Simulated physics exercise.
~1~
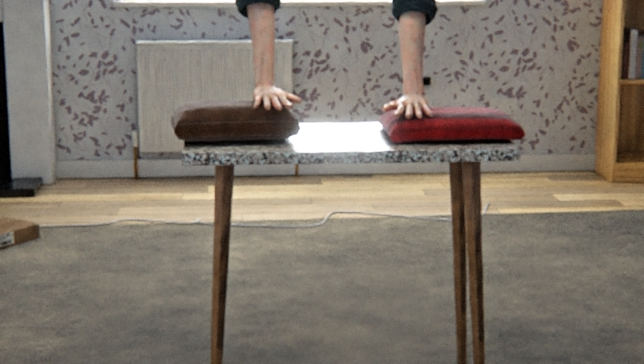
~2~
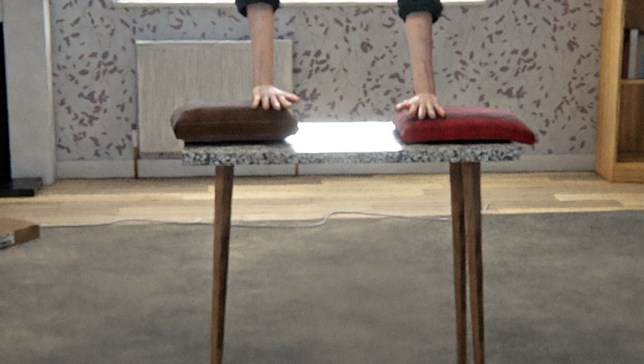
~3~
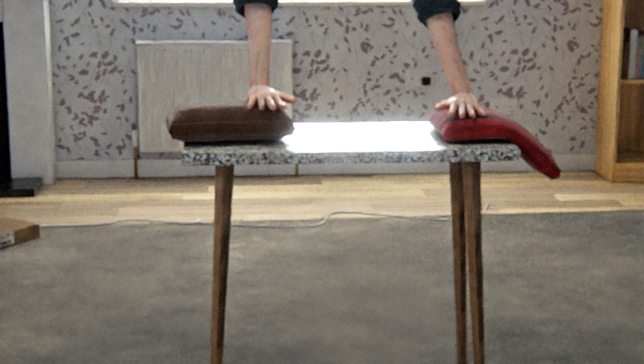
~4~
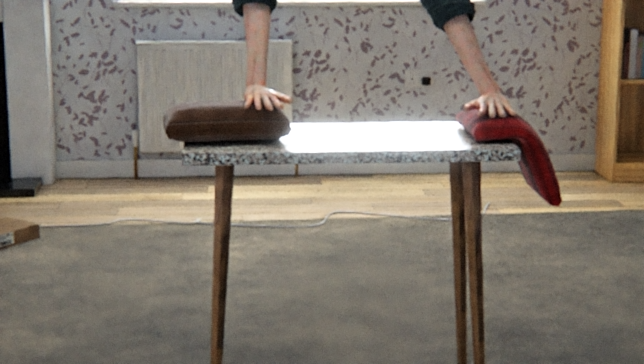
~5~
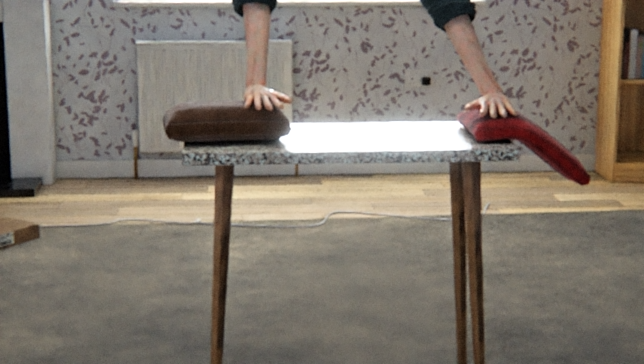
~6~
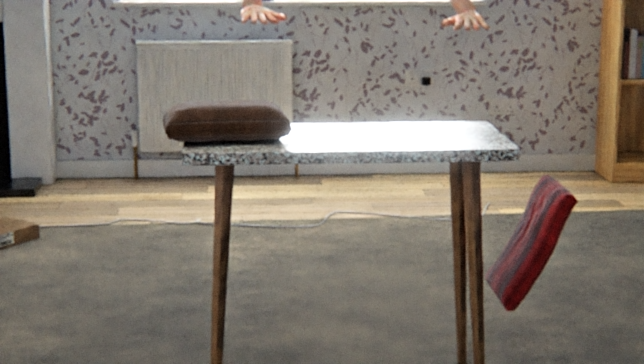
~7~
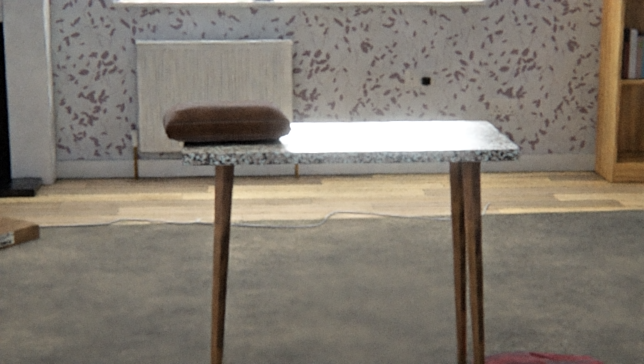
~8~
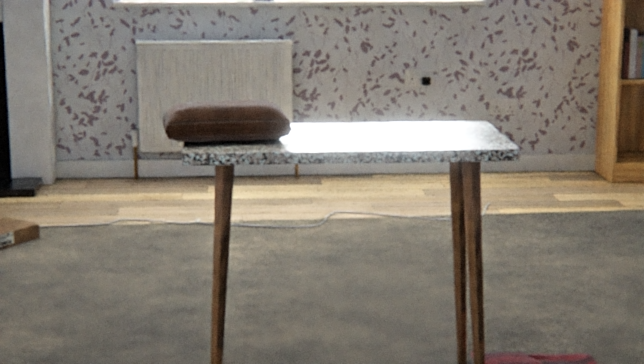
In this clip, two hands press on a brown cushion-like item and a red folded blanket atop a speckled bench, sliding the red one right until it droops over the end. The hands lift away, the red one falls to the floor, and the brown one stays put.
